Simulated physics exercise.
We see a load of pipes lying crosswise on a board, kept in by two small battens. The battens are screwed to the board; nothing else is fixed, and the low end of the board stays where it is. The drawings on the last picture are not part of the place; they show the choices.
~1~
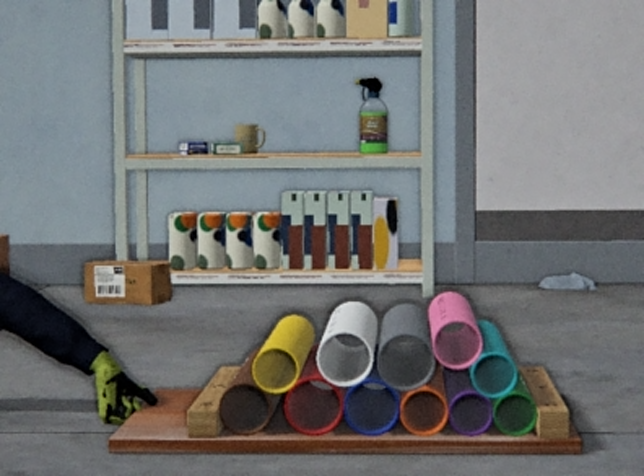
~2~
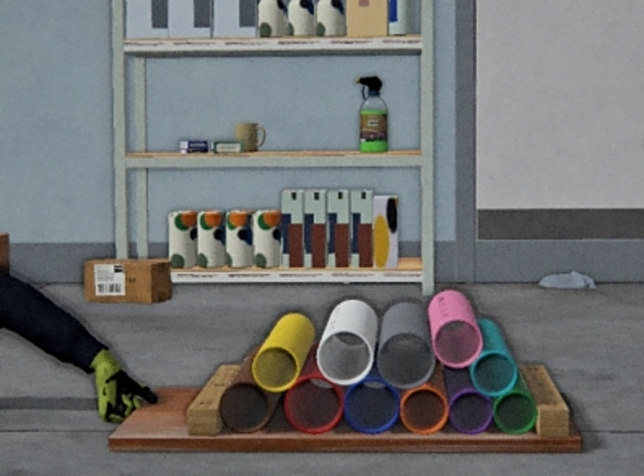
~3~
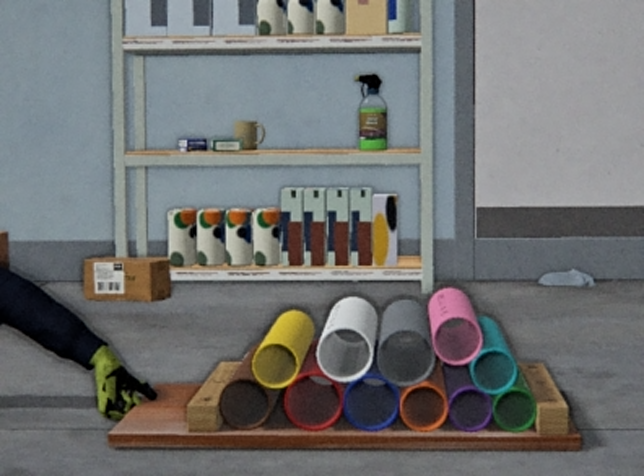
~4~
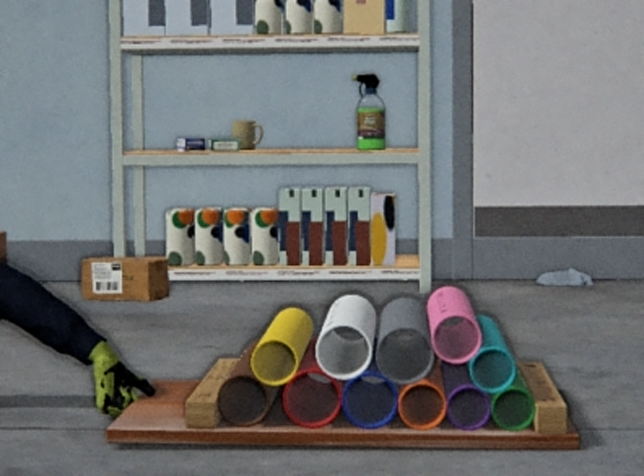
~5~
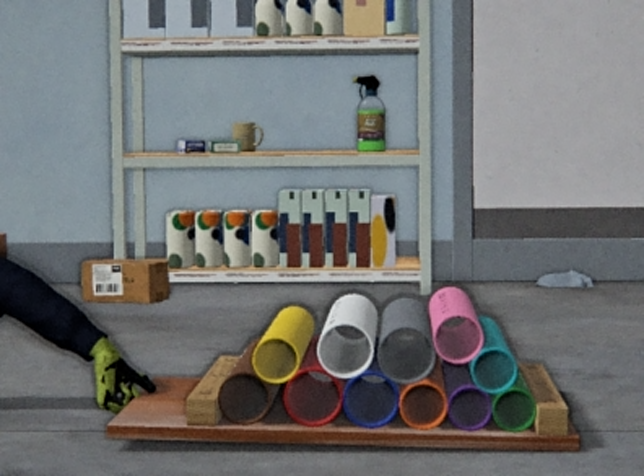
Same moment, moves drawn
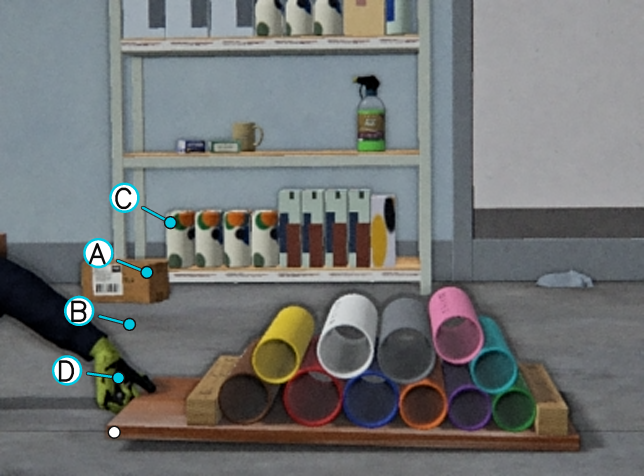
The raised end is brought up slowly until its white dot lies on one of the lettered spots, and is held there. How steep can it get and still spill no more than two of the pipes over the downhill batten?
It can be raised to B.
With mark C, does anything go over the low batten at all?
Yes.
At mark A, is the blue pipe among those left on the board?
Yes.
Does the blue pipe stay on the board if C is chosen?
Yes.
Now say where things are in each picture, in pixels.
In the first frame, orange pipe (424, 412); purple pipe (471, 414); green pipe (515, 414).
In the second frame, green pipe (516, 413); grey pipe (406, 361).
In the third frame, board (348, 401); brown pipe (245, 404); yellow pipe (276, 365); pink pipe (458, 340).
In the fourth frame, board (346, 399); brown pipe (243, 401); red pipe (313, 399); purple pipe (469, 408).
In the fifth frame, board (347, 398); brown pipe (244, 398); red pipe (314, 397).
On the marked copy, A at (147, 272); B at (130, 324); C at (170, 223); D at (119, 378); the white dot at (114, 432).
Taking B. A third of the way, board at 12°.
Two thirds of the way, board at 15°.
When it is over, board at 15°, none over the low batten.
As for the rest, A three over the low batten (grey, turquoise, pink); C four over the low batten (grey, white, turquoise, pink); D none over the low batten.
